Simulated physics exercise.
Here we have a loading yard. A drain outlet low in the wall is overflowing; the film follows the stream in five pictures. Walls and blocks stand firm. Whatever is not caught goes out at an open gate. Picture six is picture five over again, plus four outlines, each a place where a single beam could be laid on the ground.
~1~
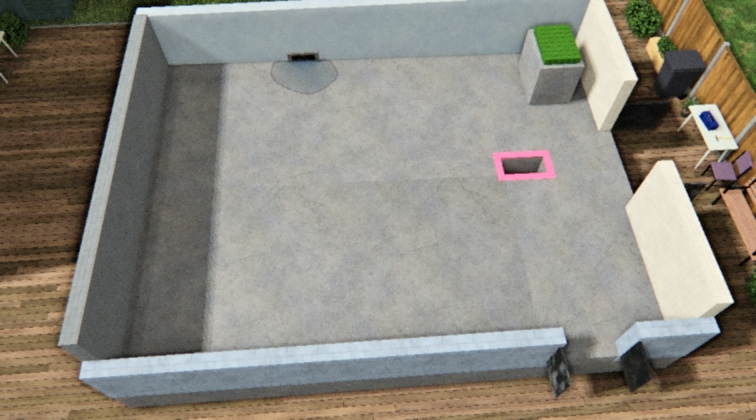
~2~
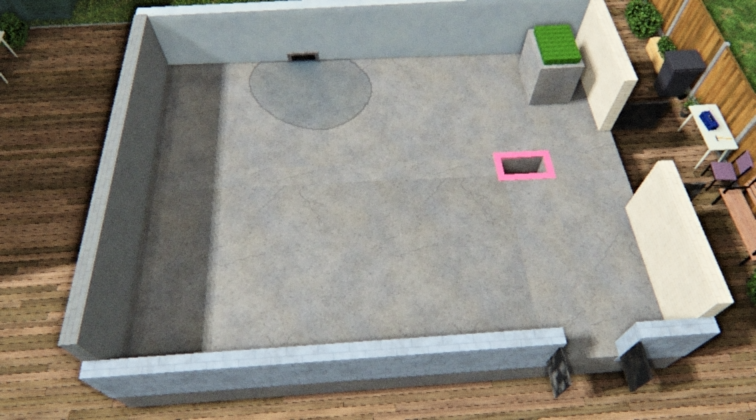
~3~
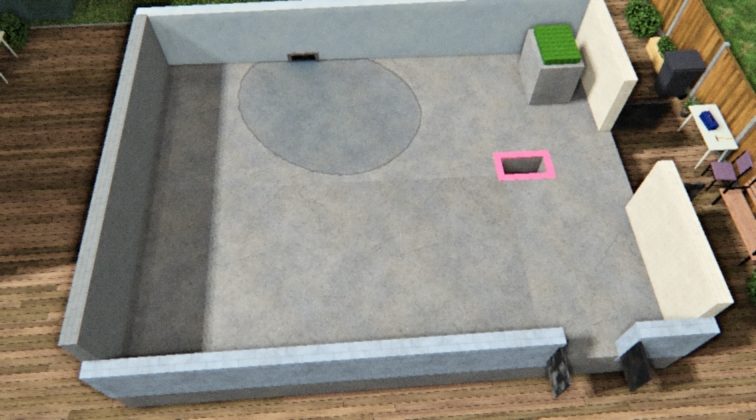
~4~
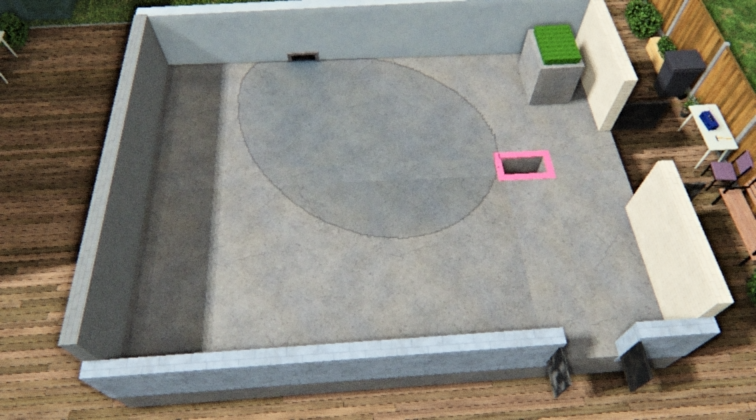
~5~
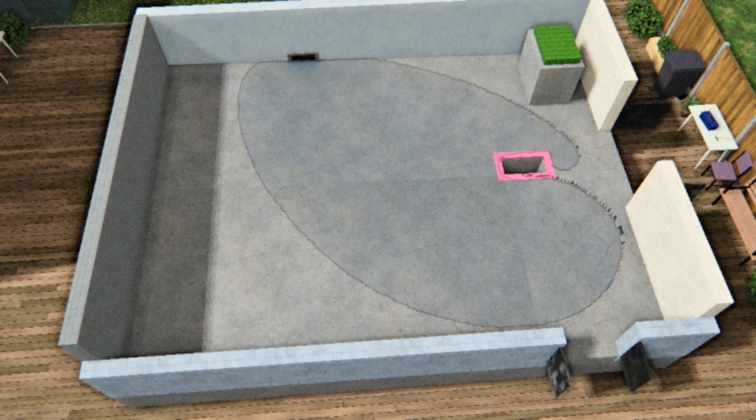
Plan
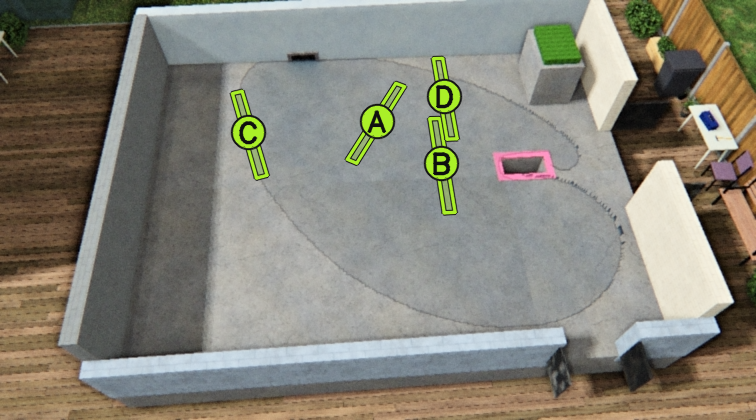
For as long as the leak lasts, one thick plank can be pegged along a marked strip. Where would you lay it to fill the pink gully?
Take C.
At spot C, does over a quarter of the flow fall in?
No.
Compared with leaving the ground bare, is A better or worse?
It is worse.
In lime, A from (352, 161) to (400, 84); B from (449, 212) to (434, 118); C from (237, 92) to (261, 176); D from (452, 138) to (438, 58).
For spot A, about 5 % of the stream goes into the pink gully, about 94 % out by the gates.
For spot B, about 5 % of the stream goes into the pink gully, about 94 % out by the gates.
For spot C, about 17 % of the stream goes into the pink gully, about 83 % out by the gates.
For spot D, about 7 % of the stream goes into the pink gully, about 93 % out by the gates.
